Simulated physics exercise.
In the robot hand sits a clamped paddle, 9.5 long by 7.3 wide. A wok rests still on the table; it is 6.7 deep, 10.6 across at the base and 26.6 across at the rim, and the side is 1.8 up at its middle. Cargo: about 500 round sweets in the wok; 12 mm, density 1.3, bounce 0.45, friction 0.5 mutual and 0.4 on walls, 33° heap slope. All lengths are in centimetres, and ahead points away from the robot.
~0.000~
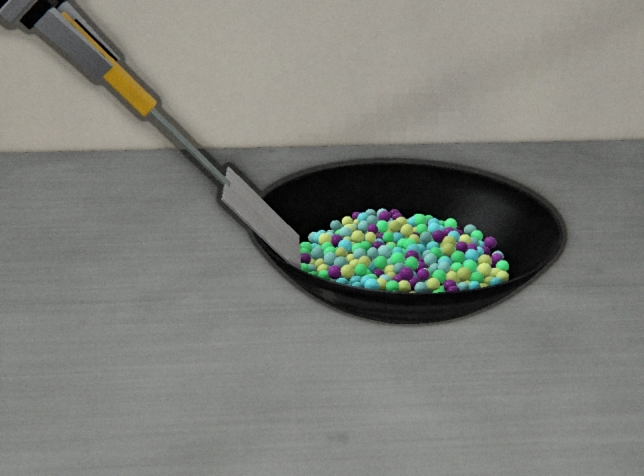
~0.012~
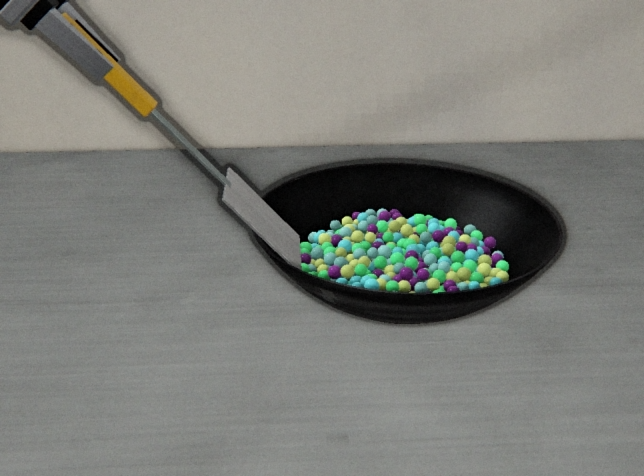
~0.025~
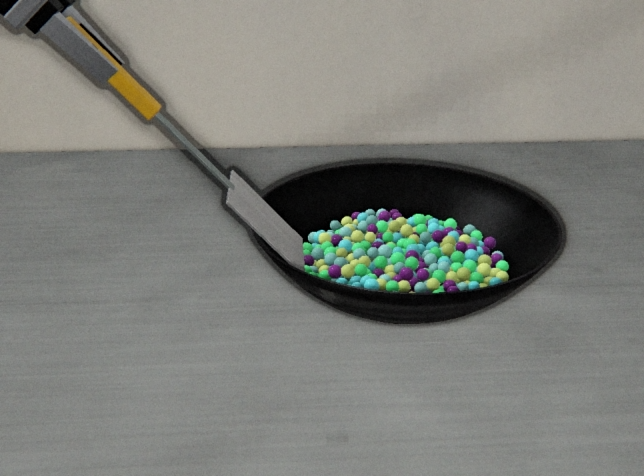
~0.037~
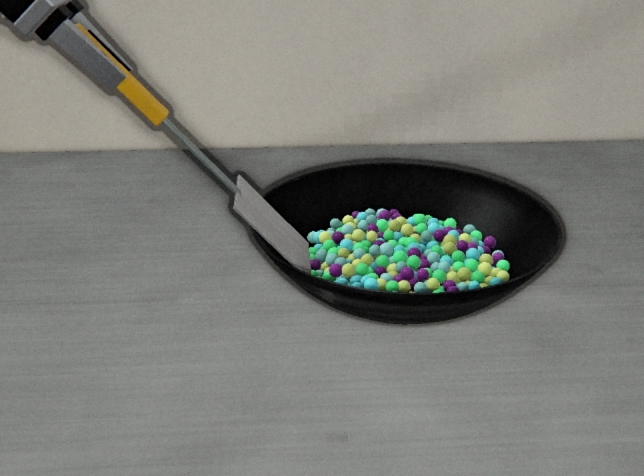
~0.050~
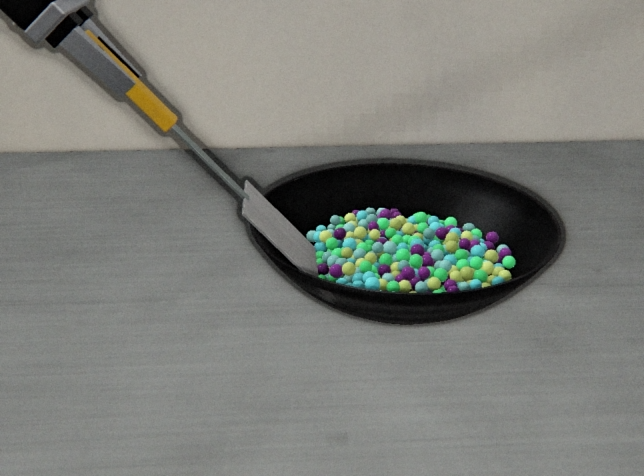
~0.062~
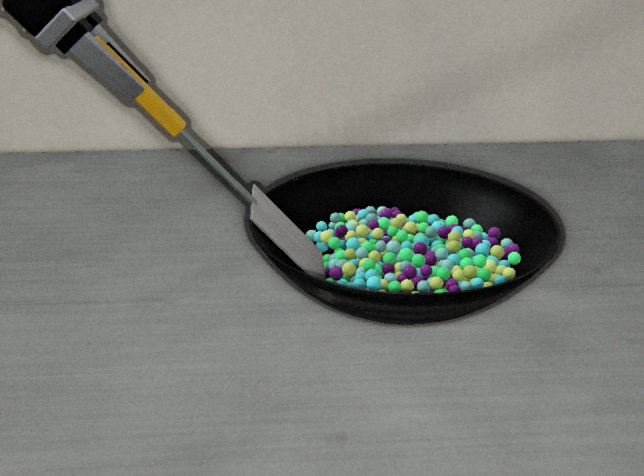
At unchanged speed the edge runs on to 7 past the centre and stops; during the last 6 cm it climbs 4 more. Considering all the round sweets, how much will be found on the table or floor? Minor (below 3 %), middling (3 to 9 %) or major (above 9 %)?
Middling.
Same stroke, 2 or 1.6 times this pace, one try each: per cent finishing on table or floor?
Estimates, in order: 25 % and 20 %.
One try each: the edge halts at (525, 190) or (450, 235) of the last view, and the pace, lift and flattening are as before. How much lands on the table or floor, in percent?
About 30 and 0 per cent.
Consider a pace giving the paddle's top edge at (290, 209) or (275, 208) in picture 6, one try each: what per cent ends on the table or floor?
Respectively, some 25 and 20 per cent.
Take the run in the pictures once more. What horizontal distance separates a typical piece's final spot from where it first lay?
I'd estimate close to 4 centimetres.
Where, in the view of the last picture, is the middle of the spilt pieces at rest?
Near (620, 283) in the last picture.
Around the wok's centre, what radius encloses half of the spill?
It works out to near 20 cm.
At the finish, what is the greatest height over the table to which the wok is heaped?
Roughly 7.5 centimetres.
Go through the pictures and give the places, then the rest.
The first picture shows paddle top edge at (225, 182), sloping 49°; upper third of the load around (398, 249), from x 305 to 505, top at y 215; 496 in the wok.
The second picture shows paddle top edge at (226, 183), sloping 49°; upper third of the load around (398, 249), from x 305 to 500, top at y 215.
The third picture shows paddle top edge at (229, 185), sloping 49°; upper third of the load around (400, 249), from x 305 to 500, top at y 215.
The fourth picture shows paddle top edge at (236, 191), sloping 49°; upper third of the load around (400, 248), from x 310 to 505, top at y 215.
The fifth picture shows paddle top edge at (244, 196), sloping 49°; upper third of the load around (403, 249), from x 315 to 510, top at y 215.
The sixth picture shows paddle top edge at (252, 201), sloping 49°; upper third of the load around (407, 247), from x 310 to 515, top at y 210; 496 in the wok.
By 0.15 s, sloping 49°, highest piece 6 above the table; 496 in the wok.
By 0.25 s, sloping 49°, highest piece 7 above the table; 496 in the wok.
By 0.49 s, sloping 49°, highest piece 8 above the table; 474 in the wok, 11 on the table or floor, 11 on the blade or in flight.
By 1.54 s, sloping 49°, highest piece 7 above the table; 473 in the wok, 23 on the table or floor.
Final count, 473 in the wok, 23 on the table or floor. That is 5 % on the table or floor.
